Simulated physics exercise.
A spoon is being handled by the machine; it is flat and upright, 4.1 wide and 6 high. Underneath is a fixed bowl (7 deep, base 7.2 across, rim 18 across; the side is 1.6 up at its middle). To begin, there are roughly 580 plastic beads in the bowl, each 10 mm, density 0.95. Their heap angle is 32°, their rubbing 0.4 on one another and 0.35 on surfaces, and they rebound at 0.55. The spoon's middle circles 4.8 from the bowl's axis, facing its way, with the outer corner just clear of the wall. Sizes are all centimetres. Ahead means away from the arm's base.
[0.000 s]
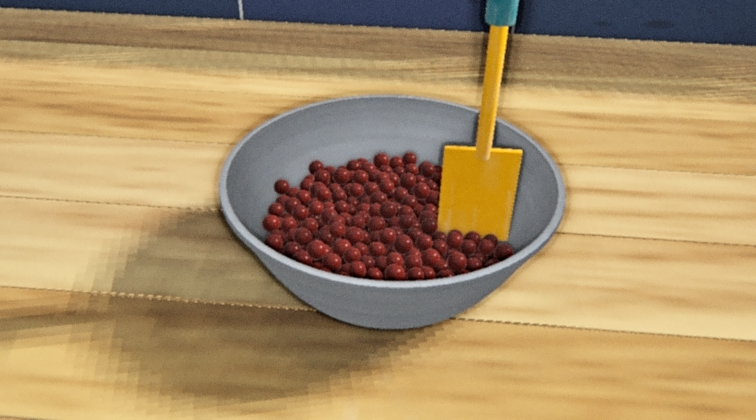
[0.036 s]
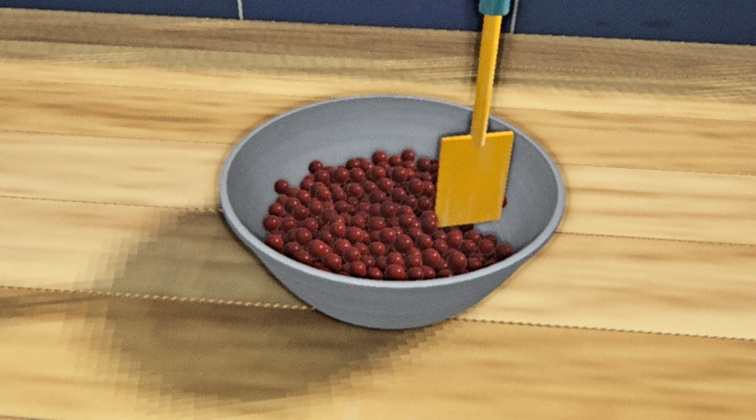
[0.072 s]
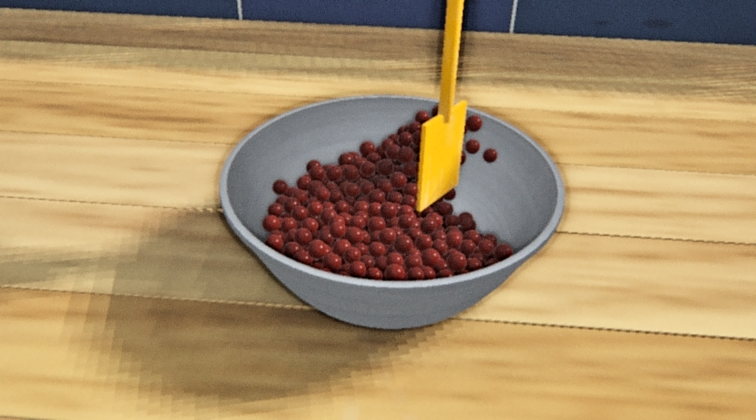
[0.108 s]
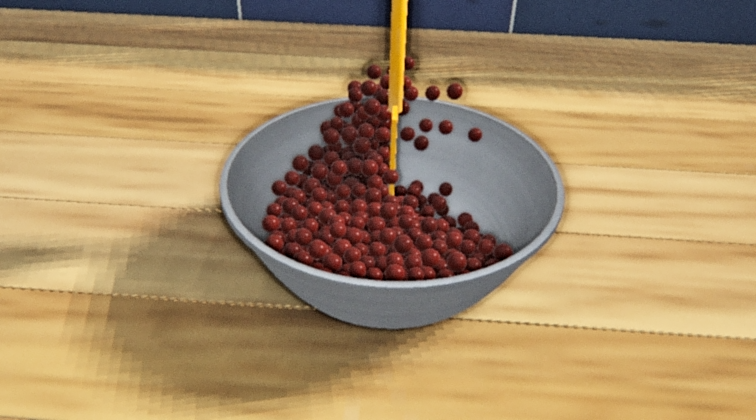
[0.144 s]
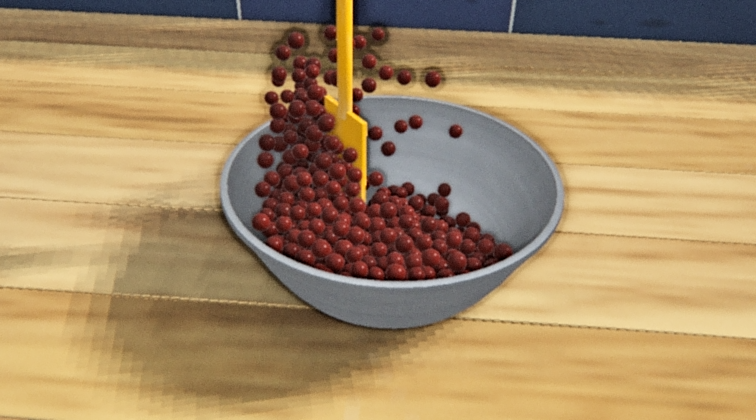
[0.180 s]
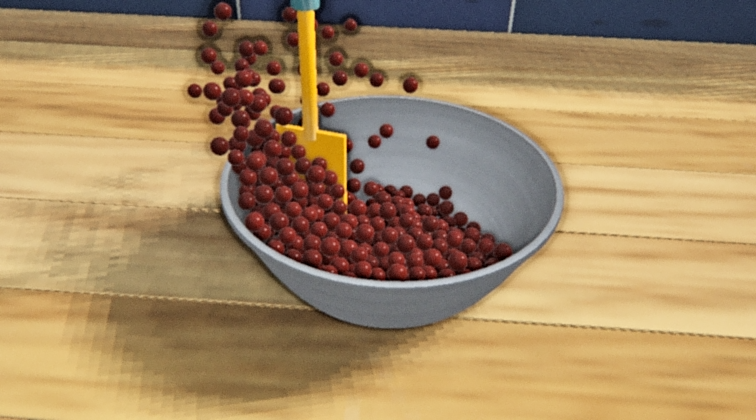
A yellow spatula sweeps leftward through dark red beads in a gray bowl, flinging some upward.
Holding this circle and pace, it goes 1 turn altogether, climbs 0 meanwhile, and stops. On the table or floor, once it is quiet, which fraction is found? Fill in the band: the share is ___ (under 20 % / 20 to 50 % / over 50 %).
The share is 20 to 50 %.
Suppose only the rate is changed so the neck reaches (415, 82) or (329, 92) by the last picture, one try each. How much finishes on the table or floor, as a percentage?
About 5 and 30 %.
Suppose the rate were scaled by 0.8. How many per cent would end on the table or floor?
Some 25 in a hundred.
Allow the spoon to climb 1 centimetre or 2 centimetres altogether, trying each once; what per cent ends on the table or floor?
Near 25 in a hundred, then near 15 in a hundred.
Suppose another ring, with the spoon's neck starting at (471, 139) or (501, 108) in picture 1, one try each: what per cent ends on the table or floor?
First try about 35 per cent, second try about 20 per cent.
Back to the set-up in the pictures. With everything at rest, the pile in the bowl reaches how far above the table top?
The top sits some 6.0 cm up.
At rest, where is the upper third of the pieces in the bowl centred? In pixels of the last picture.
Around (420, 194).
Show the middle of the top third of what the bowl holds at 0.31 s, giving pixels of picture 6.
Centre, approx.: (468, 242).
By 0.25 s, 236° round, highest piece 12 above the table; 504 in the bowl, 2 on the table or floor, 76 in flight or on the tool.
By 0.31 s, 305° round, highest piece 12 above the table; 464 in the bowl, 33 on the table or floor, 85 in flight or on the tool.
By 0.54 s, 0° round, highest piece 7 above the table; 411 in the bowl, 161 on the table or floor, 10 in flight or on the tool.
By 1.24 s, 0° round, highest piece 6 above the table; 411 in the bowl, 171 on the table or floor.
Final count, 411 in the bowl, 171 on the table or floor. That is 29 % on the table or floor.
